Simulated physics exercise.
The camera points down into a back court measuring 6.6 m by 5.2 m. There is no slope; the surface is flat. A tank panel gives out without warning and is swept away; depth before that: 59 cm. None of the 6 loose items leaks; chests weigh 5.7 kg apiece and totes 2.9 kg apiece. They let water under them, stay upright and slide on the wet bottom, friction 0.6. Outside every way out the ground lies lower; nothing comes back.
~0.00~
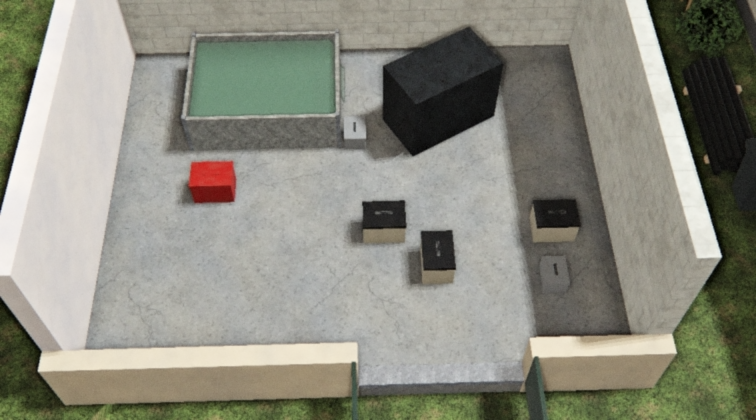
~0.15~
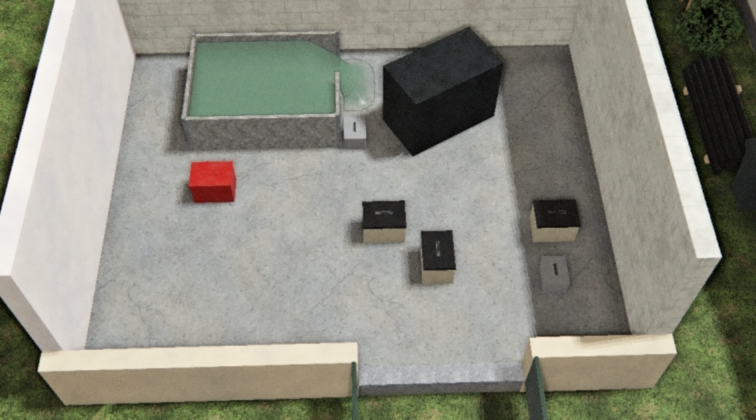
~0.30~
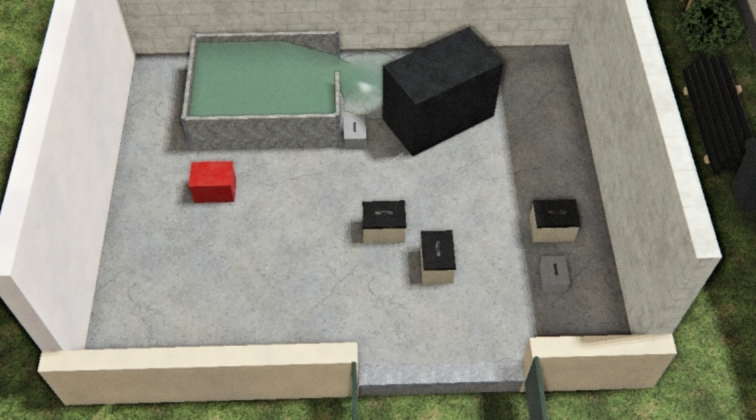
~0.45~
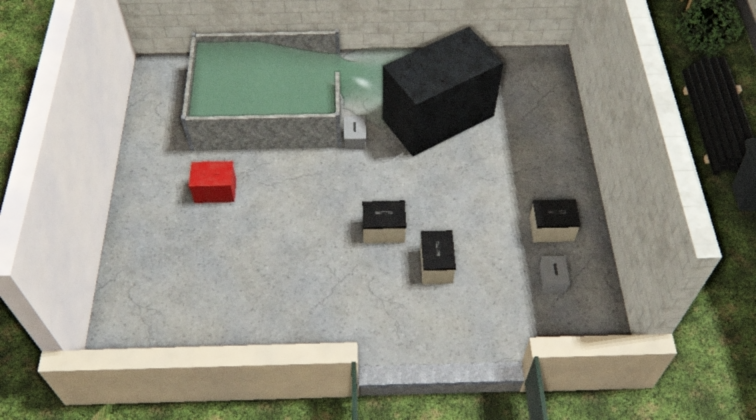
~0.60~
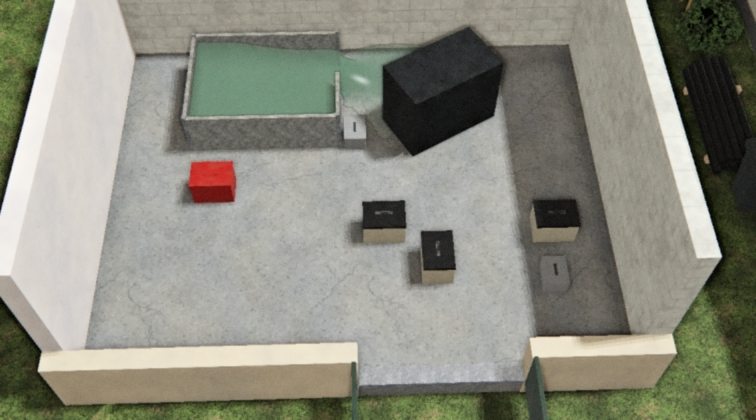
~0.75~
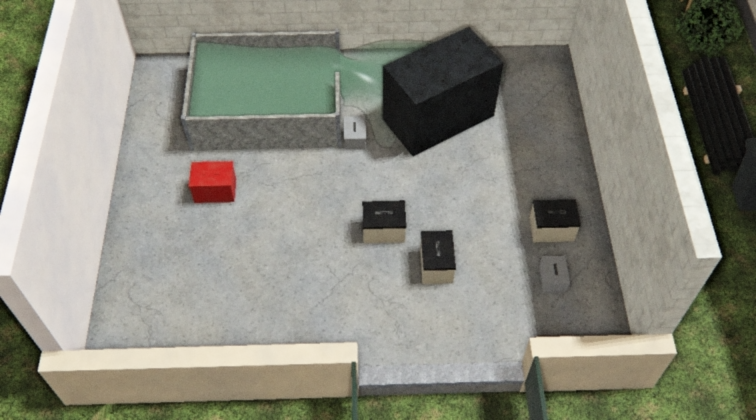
Walled concrete yard seen from above, green water pouring from a gap in a raised tank beside a still black block.
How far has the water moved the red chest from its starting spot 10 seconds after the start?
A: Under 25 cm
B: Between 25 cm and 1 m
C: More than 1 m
The answer is A.
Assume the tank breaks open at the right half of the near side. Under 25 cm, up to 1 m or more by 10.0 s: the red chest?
So, for the red chest: It is carried a long way.
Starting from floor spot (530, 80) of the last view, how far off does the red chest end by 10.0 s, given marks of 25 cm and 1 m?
It travels far.
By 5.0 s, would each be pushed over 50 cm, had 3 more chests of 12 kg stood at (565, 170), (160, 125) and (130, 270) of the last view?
Answers, first to last: Exceeding, not exceeding, not exceeding.
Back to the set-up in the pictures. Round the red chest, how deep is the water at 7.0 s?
Close to 0 centimetres.
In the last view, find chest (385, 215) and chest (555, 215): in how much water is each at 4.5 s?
Roughly 2 and 5 cm.
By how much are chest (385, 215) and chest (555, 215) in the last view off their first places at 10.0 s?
Taken in order, the shifts are 100 cm and 550 cm.
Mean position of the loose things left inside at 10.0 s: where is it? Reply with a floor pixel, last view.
Mean position approx. (257, 235).
After 2.0 s the red chest is near (211, 174), 0.0 m from its start, aground; 0 of 6 are out; 0 afloat.
After 4.5 s the red chest is near (211, 174), 0.0 m from its start, aground; 0 of 6 are out; 2 afloat.
After 7.0 s the red chest is near (211, 174), 0.0 m from its start, aground; 1 of 6 are out; 4 afloat.
After 10.0 s the red chest is near (211, 174), 0.0 m from its start, aground; 1 of 6 are out; 3 afloat.
